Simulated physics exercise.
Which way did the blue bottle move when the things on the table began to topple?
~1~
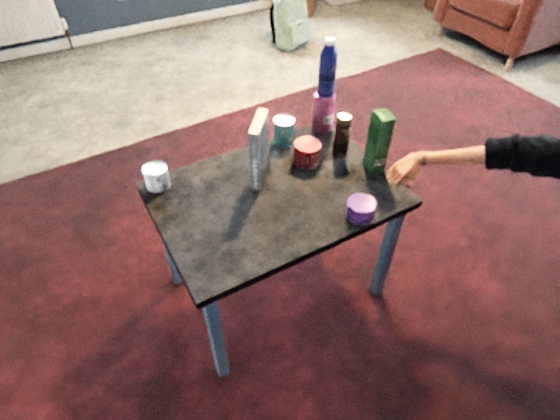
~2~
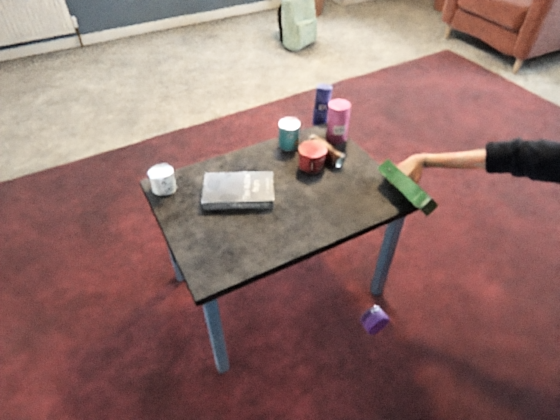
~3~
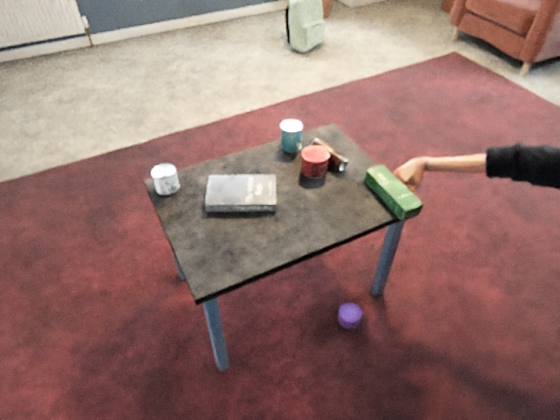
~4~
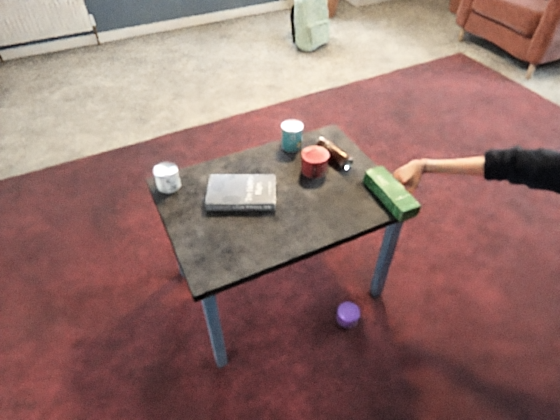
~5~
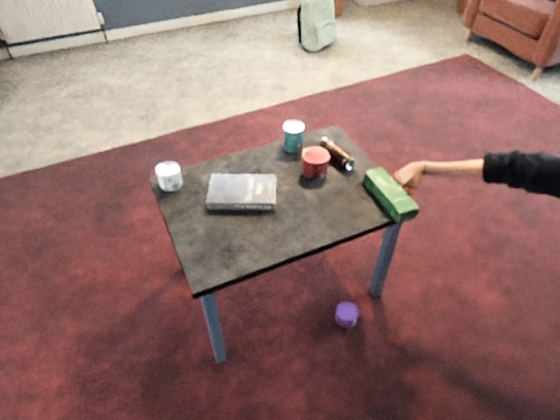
The blue bottle moved down, dropping at the far side of the table.
A grey book, a green carton and a brown can toppled on a small table as a hand held its right edge, while a purple tub, a blue bottle and then a pink jar went off, leaving three tins standing.
